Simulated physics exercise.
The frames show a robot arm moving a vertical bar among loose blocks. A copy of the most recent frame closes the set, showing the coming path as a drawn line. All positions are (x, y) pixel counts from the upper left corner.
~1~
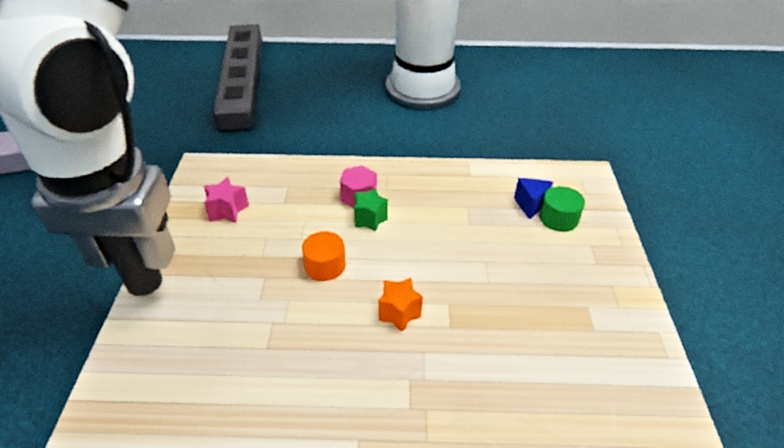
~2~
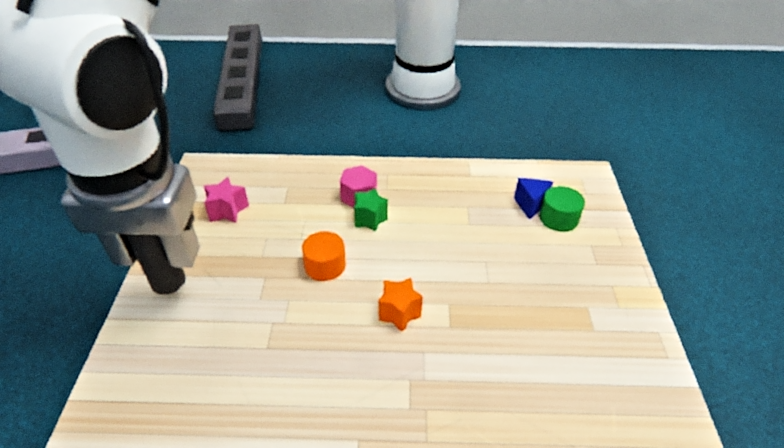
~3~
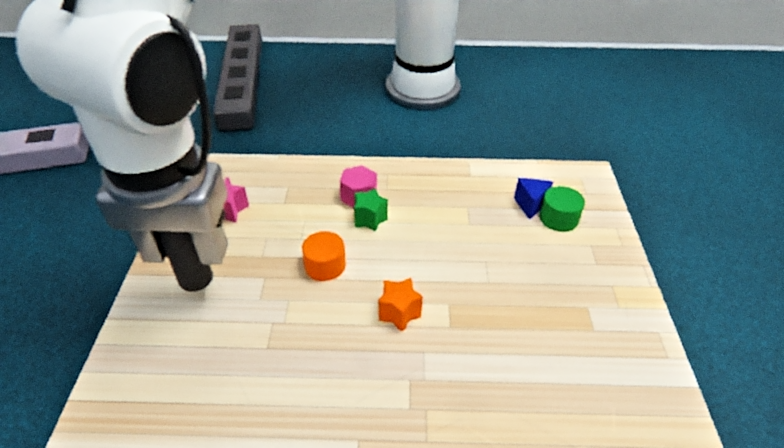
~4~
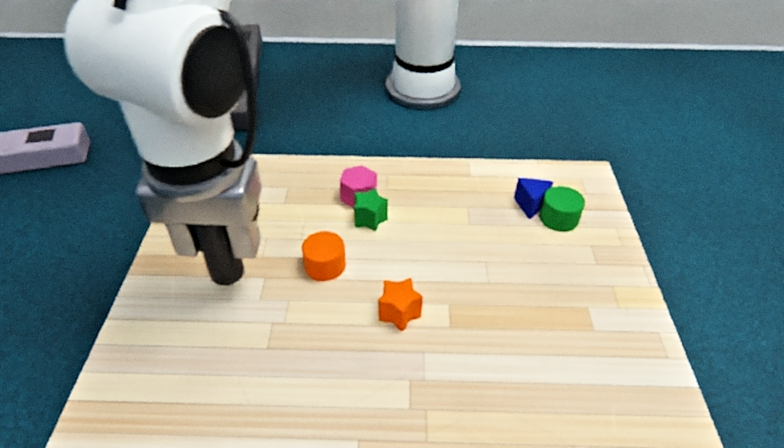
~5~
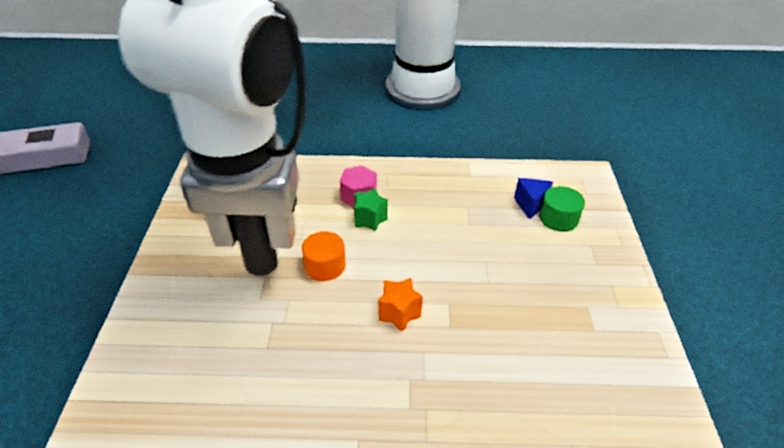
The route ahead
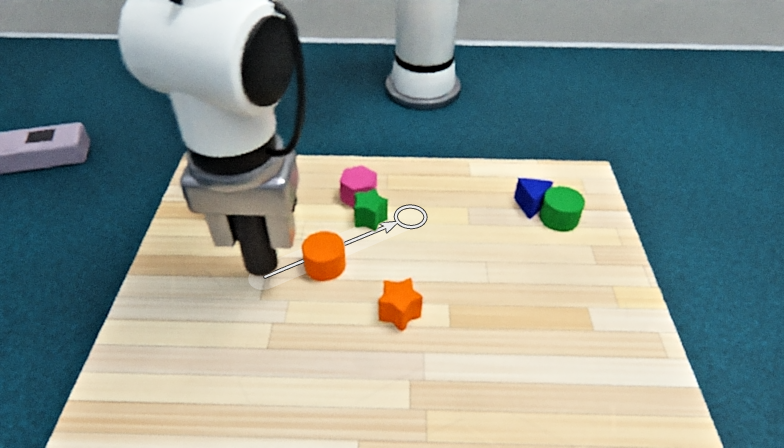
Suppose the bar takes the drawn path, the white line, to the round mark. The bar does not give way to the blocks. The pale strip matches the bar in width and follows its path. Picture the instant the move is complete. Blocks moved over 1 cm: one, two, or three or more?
Two will move.
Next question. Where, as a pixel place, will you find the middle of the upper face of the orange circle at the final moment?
Located at (379, 239).
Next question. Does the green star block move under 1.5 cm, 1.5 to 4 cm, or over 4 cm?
Moves 1.5 to 4 cm.
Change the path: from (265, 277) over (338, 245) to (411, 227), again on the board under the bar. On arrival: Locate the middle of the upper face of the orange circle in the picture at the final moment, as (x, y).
It should be at (380, 241) by then.
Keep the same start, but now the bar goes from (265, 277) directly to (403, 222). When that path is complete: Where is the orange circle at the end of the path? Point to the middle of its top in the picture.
Located at (381, 240).
Drawn move, straight from (265, 277) to (411, 217).
On the path given first. One third of the way, bar at (316, 242); orange circle at (351, 242).
Two thirds of the way, bar at (366, 222); orange circle at (379, 239); green star block at (373, 196).
At the end, bar at (411, 204); orange circle at (379, 239); pink hexagon at (358, 175); green star block at (388, 184), turned 60° anticlockwise.
